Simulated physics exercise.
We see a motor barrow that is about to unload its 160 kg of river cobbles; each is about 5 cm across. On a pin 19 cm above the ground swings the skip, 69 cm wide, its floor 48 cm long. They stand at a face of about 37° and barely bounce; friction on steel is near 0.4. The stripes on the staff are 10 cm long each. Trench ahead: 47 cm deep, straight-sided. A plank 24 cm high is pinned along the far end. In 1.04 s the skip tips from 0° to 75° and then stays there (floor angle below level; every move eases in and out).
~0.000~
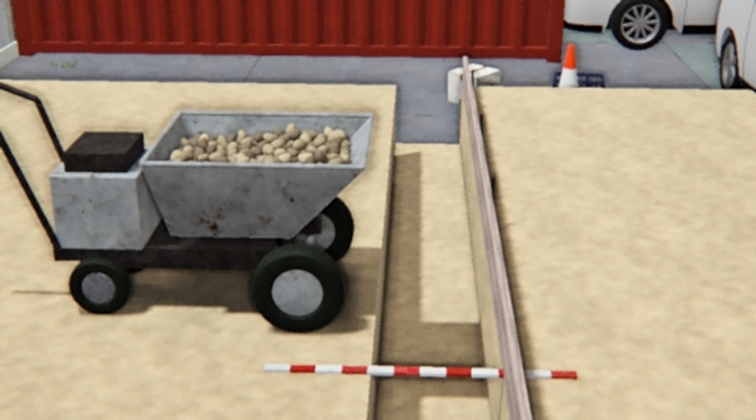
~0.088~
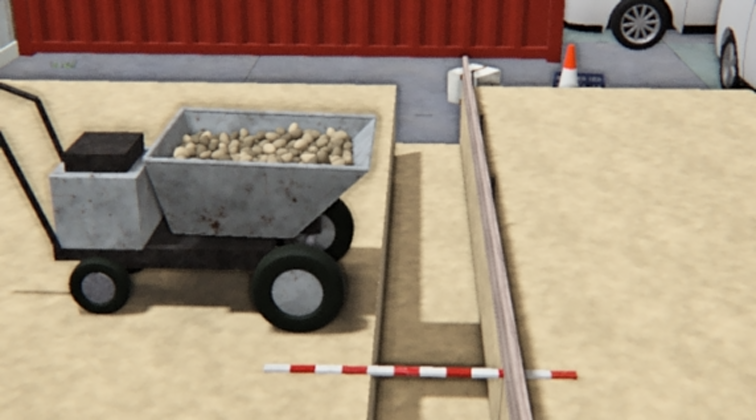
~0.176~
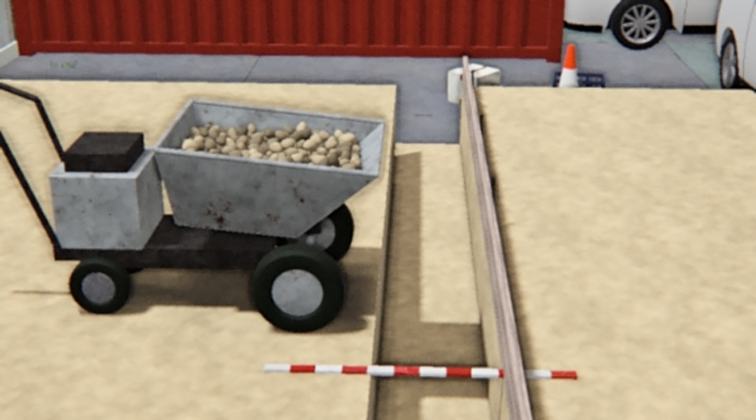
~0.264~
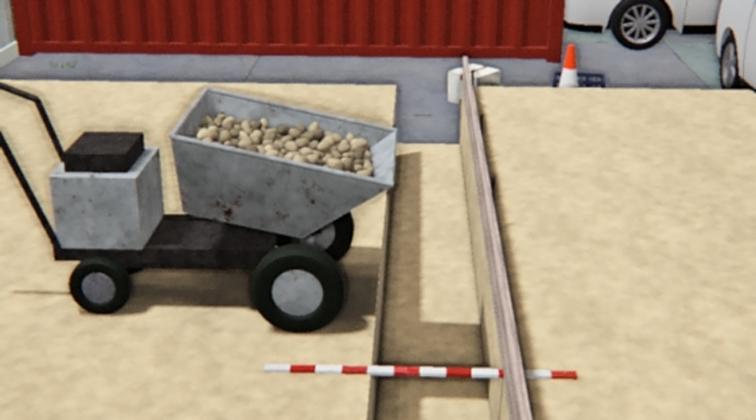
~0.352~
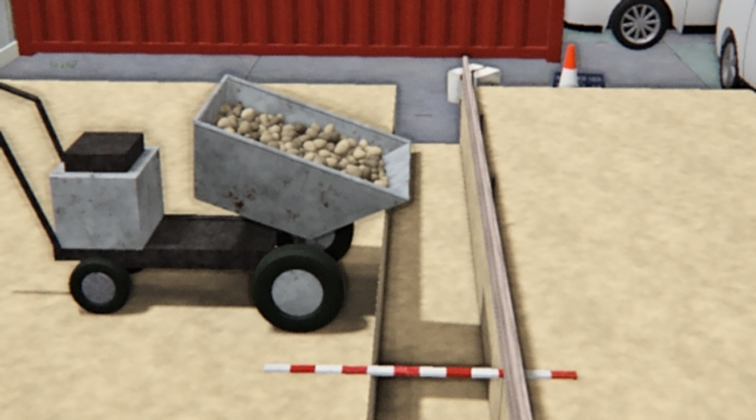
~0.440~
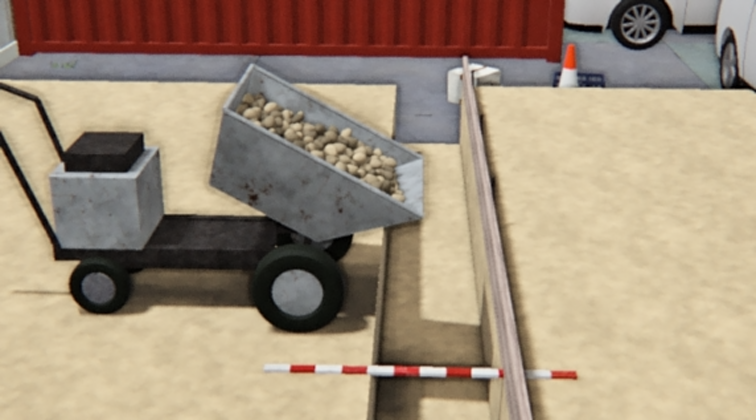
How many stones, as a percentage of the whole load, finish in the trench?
Roughly 100 per cent of the load ends up in the trench.
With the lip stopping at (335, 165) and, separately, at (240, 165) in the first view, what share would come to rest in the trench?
First spot about 100, second spot about 60 per cent.
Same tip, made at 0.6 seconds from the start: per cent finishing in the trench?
In that case, around 95%.
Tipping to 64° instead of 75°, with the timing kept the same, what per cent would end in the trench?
Close to 95 per cent then.
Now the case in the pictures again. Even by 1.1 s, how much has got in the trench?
By then, around 40 percent.
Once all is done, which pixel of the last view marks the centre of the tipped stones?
About (447, 379).
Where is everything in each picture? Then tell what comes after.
The first picture shows lip at (365, 168), floor tilted 0°, highest stones at (274, 143).
In the second picture, the skip is at 2°, its lip at (369, 169); the top of the load is at (248, 143); the stones move at 0.3 m/s on average.
In the third picture, the skip is at 6°, its lip at (379, 175); the top of the load is at (237, 137); the stones move at 0.5 m/s on average.
In the fourth picture, the skip is at 12°, its lip at (393, 185); the top of the load is at (231, 127); the stones move at 0.7 m/s on average.
The fifth picture shows lip at (408, 199), floor tilted 20°, highest stones at (234, 116); the stones move at 0.8 m/s on average.
In the sixth picture, the skip is at 29°, its lip at (423, 217); the top of the load is at (255, 107); the stones move at 0.9 m/s on average.
After 0.8 s the floor is at 63°; 100 % in the skip; the foremost stones are at (455, 267).
After 1.1 s the floor is at 75°; 59 % in the skip, 41 % in the trench; the foremost stones are at (488, 310).
After 1.5 s the floor is at 75°; 16 % in the skip, 84 % in the trench; the foremost stones are at (490, 325).
After 3.4 s the floor is at 75°; 0 % in the skip, 100 % in the trench; the foremost stones are at (493, 356).
